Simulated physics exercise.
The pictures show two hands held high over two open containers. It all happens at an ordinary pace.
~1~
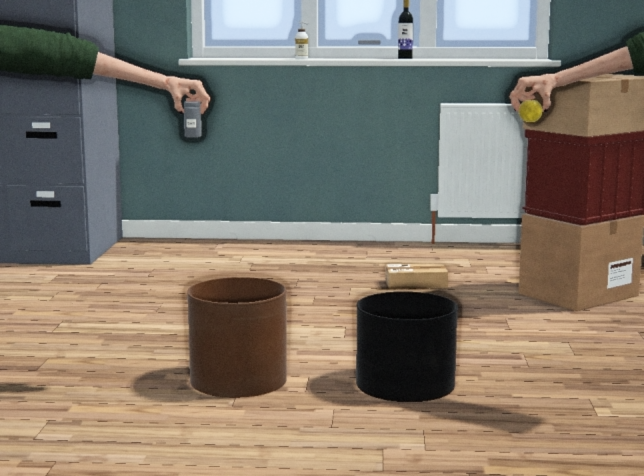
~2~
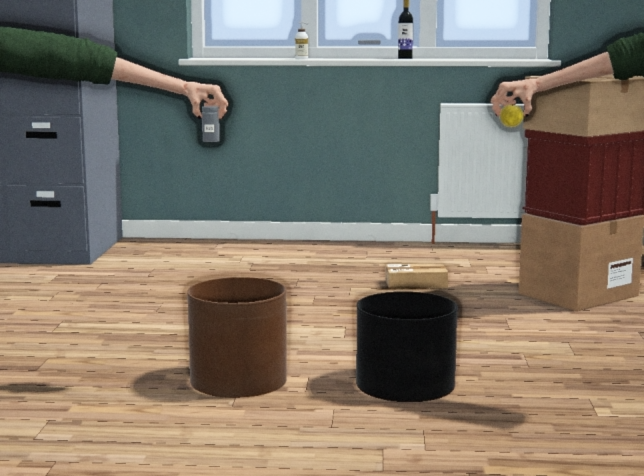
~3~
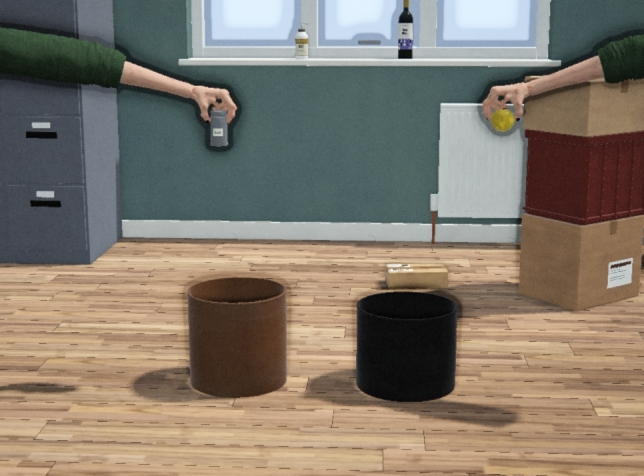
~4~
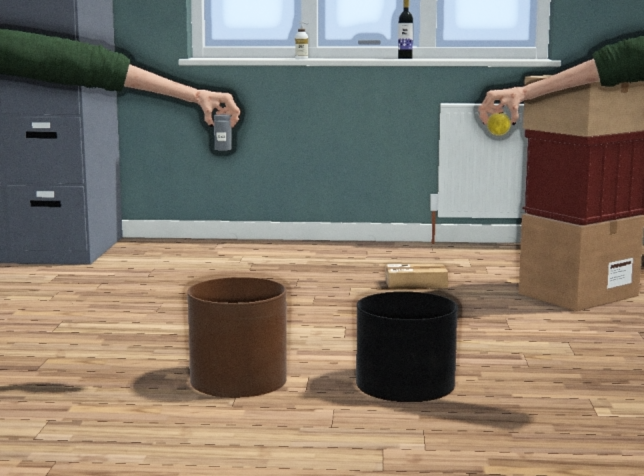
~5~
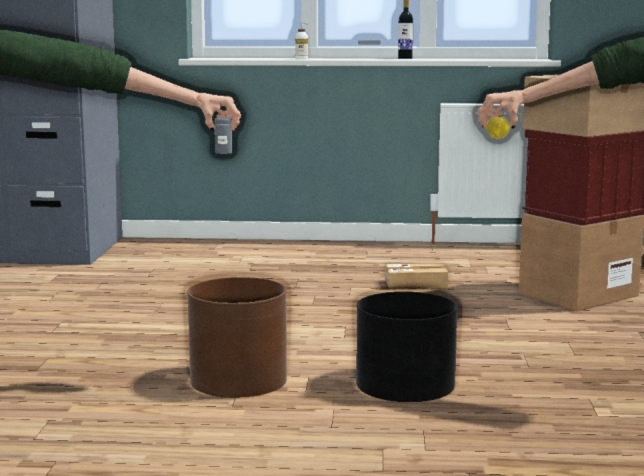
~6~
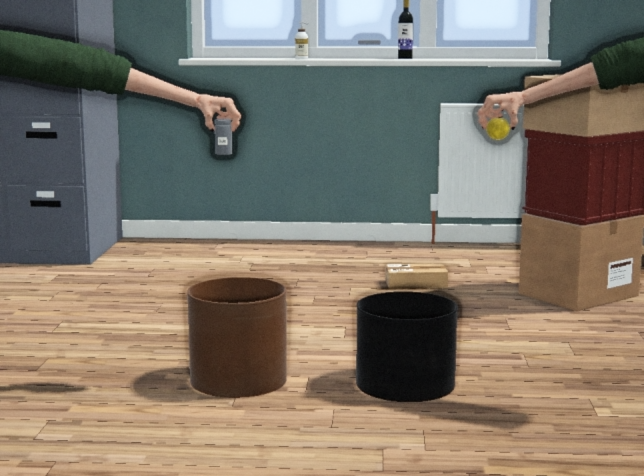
Two green-sleeved arms reach in from the left and right edges of a room with a teal wall and wooden floor, seen from the front by a still camera. The left hand grips a grey shaker and the right a yellow apple, above a brown bin and a black bucket, between grey cabinets and stacked boxes. Both hands shift slightly inward and down, then stay nearly motionless.
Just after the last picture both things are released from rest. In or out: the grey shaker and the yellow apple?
The grey shaker drops into the container, the yellow apple ends up outside.
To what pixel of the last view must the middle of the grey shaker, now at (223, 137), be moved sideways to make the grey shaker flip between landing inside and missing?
The turning point is around (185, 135).
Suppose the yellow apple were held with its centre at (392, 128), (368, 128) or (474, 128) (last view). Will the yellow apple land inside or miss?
The yellow apple lands inside; goes in; misses.
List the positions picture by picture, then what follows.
In the first frame, still on the way; grey shaker (193, 119); yellow apple (531, 111); left bin (238, 335).
In the second frame, still on the way; yellow apple (512, 116); right bucket (406, 345).
In the third frame, still on the way; grey shaker (219, 128); left bin (238, 335).
In the fourth frame, still on the way; yellow apple (499, 124); right bucket (406, 345).
In the fifth frame, still on the way; grey shaker (223, 136); left bin (238, 335).
In the sixth frame, in place, still held; grey shaker (223, 137); yellow apple (498, 129); right bucket (406, 345).
Then, 0.30 s after the last picture, grey shaker falling near (226, 245); yellow apple falling near (494, 239).
At rest, the grey shaker lands inside, near (228, 362); the yellow apple misses, near (489, 376).
